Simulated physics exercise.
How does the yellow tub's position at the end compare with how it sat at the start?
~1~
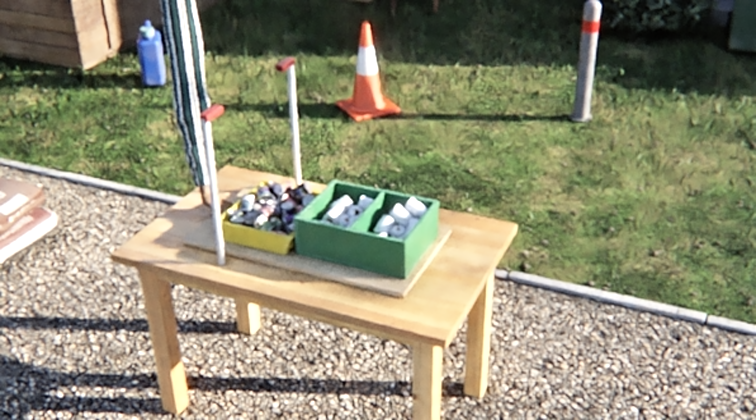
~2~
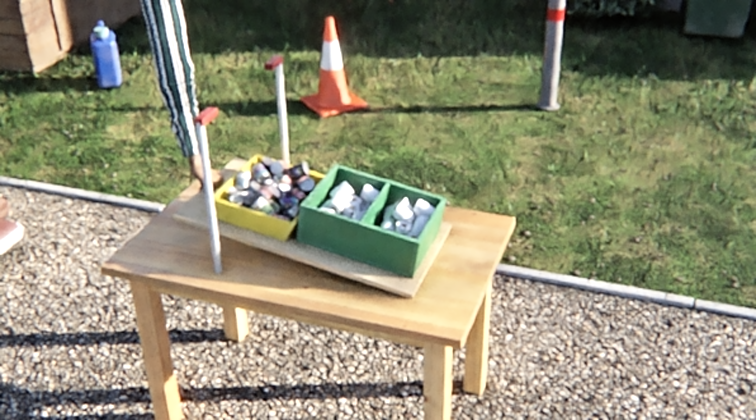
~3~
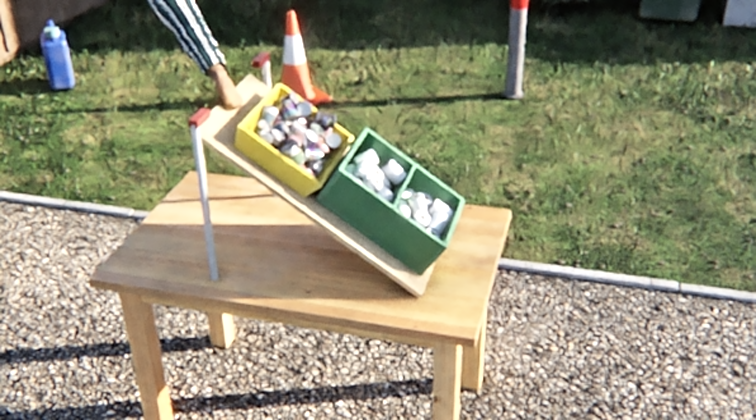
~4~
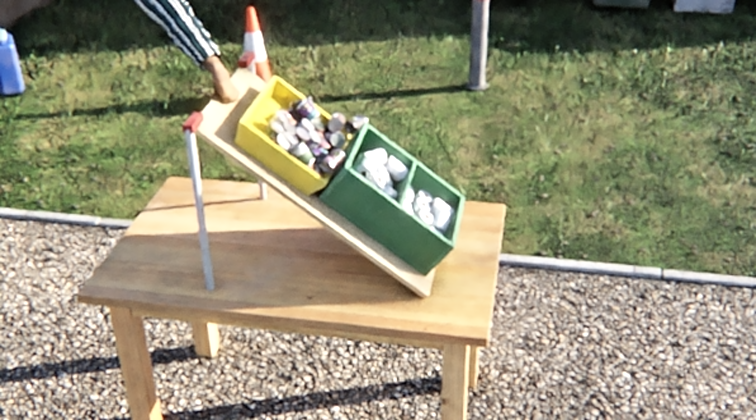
At the start it sat level, low over the table beside the green tub. By the end it was raised well above the tabletop, tilted down to the right and higher than the green tub.
